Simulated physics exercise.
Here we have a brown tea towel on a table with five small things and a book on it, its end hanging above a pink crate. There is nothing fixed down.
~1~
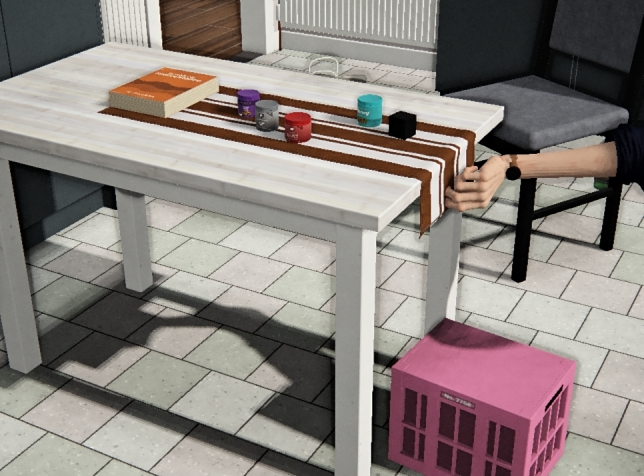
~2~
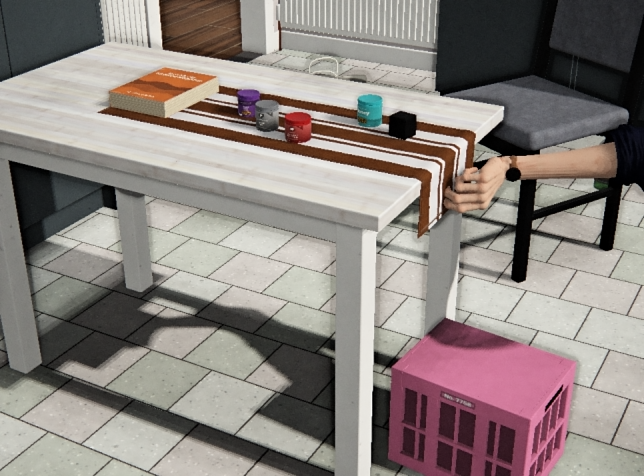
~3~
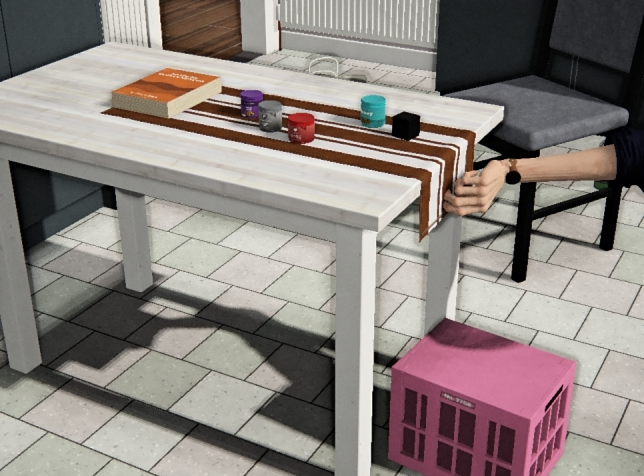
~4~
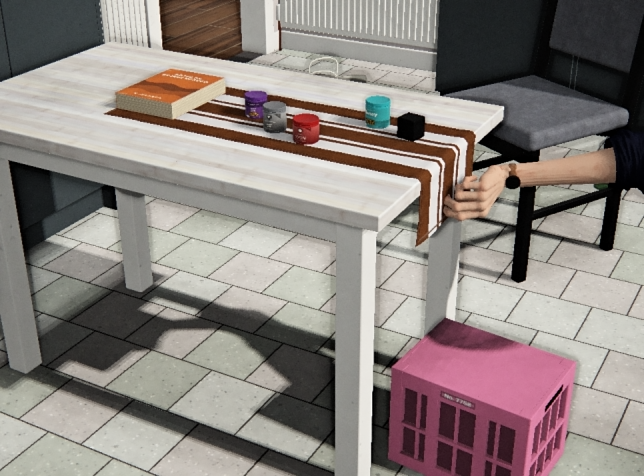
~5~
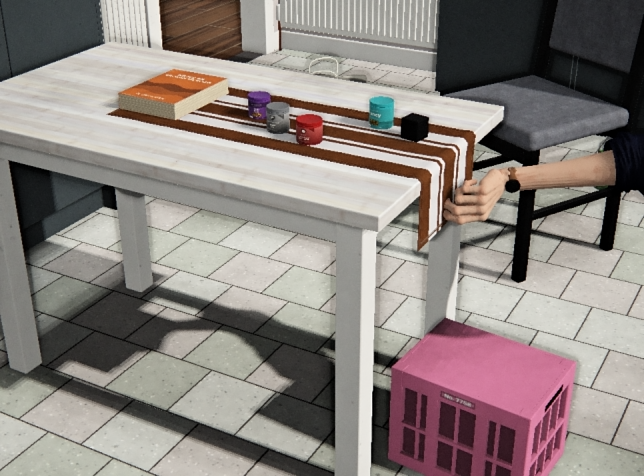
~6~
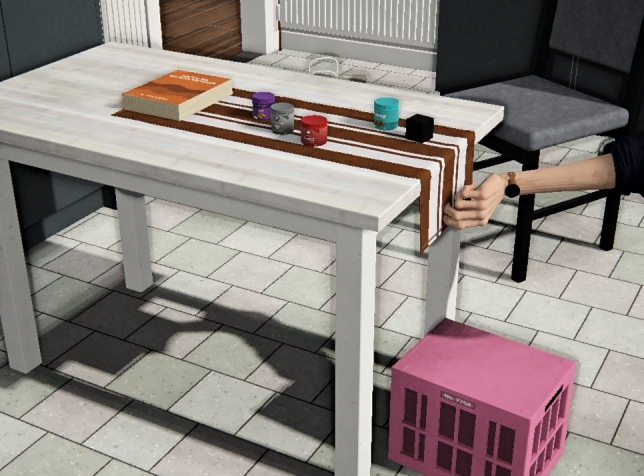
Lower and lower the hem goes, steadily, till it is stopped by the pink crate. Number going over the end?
Three.
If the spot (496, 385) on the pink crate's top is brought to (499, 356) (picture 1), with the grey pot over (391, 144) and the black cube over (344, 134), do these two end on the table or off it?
First the grey pot: It ends off the top. Then the black cube: It ends off the top.
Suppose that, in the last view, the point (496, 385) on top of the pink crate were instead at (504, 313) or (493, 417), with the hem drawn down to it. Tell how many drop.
For the first height 1, for the second 4.
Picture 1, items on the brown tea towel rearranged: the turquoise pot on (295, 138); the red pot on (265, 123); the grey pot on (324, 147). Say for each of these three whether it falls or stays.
Briefly: Turquoise pot drops; red pot stays; grey pot drops.
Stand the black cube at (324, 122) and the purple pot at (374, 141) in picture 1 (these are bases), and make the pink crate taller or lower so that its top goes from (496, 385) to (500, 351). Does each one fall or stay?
Black cube stays, purple pot is gone.
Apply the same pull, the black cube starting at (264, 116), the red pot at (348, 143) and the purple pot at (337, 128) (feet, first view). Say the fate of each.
The black cube would stay in place, the red pot would end up off, the purple pot would end up off.
A little later, hem near (444, 268); black cube gone.
Next, hem near (444, 329); black cube and turquoise pot gone.
When it is over, hem on the crate; black cube, turquoise pot and red pot gone. It carries off three.
